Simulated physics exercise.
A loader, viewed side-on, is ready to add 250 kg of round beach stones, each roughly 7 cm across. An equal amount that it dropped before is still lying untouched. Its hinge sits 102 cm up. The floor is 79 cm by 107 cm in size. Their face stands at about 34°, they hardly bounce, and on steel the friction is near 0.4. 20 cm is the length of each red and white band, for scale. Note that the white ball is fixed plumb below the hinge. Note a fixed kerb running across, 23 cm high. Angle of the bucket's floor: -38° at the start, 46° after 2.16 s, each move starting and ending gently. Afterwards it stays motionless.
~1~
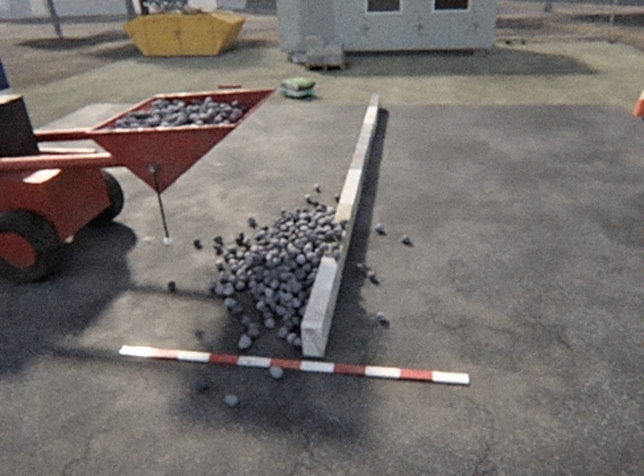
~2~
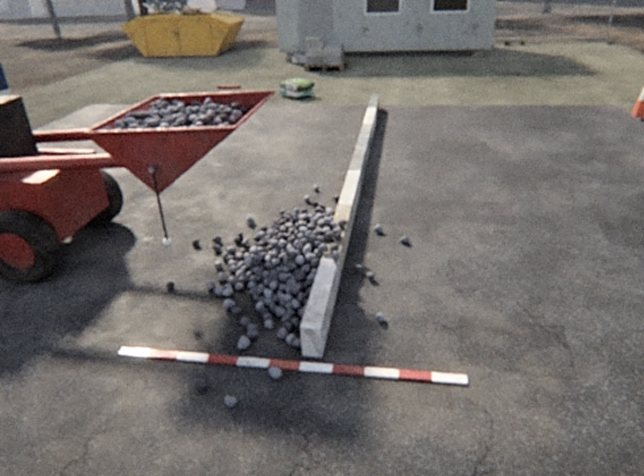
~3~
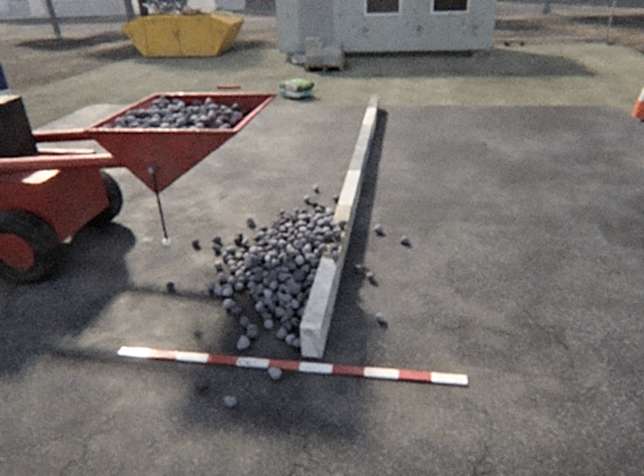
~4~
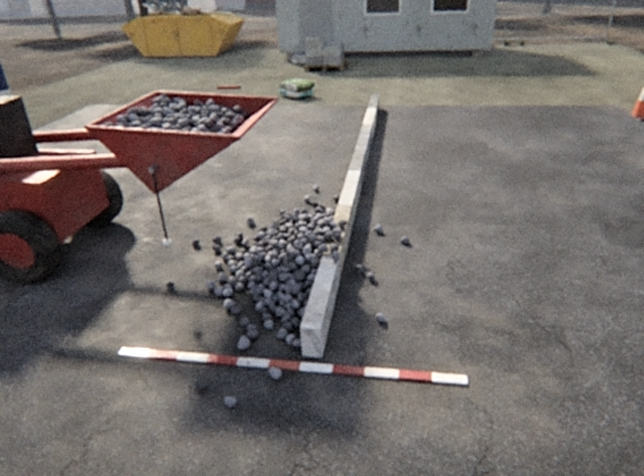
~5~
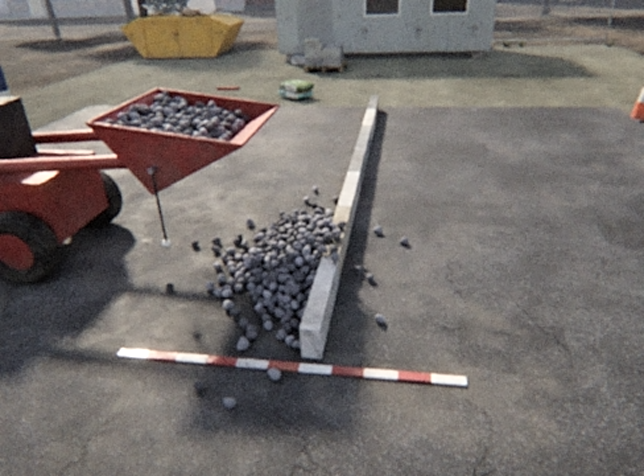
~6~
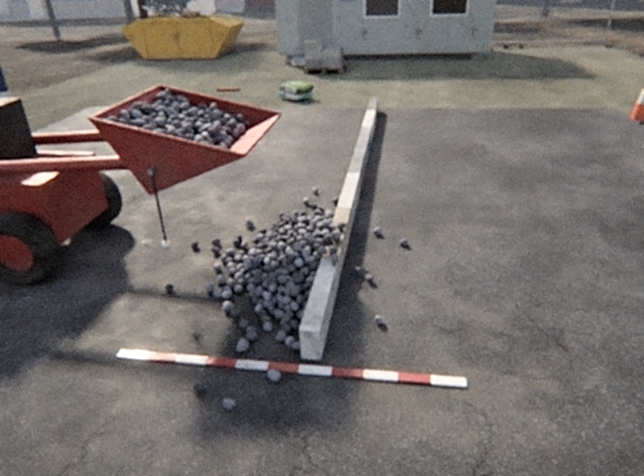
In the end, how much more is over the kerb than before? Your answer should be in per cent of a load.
By the end about 0 per cent more lies there.
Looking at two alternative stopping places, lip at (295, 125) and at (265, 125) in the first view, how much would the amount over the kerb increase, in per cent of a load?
First place: Roughly 30 %; second place: Roughly 5 %.
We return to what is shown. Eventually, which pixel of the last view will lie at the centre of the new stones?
Around (269, 245).
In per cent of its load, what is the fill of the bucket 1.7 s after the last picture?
Around 0 in a hundred.
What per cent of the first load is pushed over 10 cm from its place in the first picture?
I'd say roughly 10 per cent of them.
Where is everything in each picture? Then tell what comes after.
In the first picture, the bucket is at -38°, its lip at (235, 127); the top of the load is at (164, 109). The earlier load is highest near (327, 235), 28 cm above ground level, 99 % on this side of the kerb, 1 % over the kerb.
In the second picture, lip at (235, 129), floor tilted -37°, highest stones at (163, 109).
In the third picture, the bucket is at -35°, its lip at (237, 132); the top of the load is at (158, 108).
In the fourth picture, lip at (240, 138), floor tilted -32°, highest stones at (158, 105).
In the fifth picture, lip at (242, 146), floor tilted -27°, highest stones at (157, 104).
In the sixth picture, lip at (244, 156), floor tilted -22°, highest stones at (160, 102).
Then, 1.0 s after the last picture the floor is at 33°; in per cent of one load, 85 in the bucket, 114 on this side of the kerb, 1 over the kerb; the foremost stones are at (363, 257).
Then, 1.7 s after the last picture the floor is at 46°; in per cent of one load, 0 in the bucket, 199 on this side of the kerb, 1 over the kerb; the foremost stones are at (365, 255).
Then, 2.0 s after the last picture the floor is at 46°; in per cent of one load, 0 in the bucket, 199 on this side of the kerb, 1 over the kerb; the foremost stones are at (373, 262).
Then, 4.5 s after the last picture the floor is at 46°; in per cent of one load, 0 in the bucket, 199 on this side of the kerb, 1 over the kerb; the foremost stones are at (373, 261). Net gain over the kerb, 0.
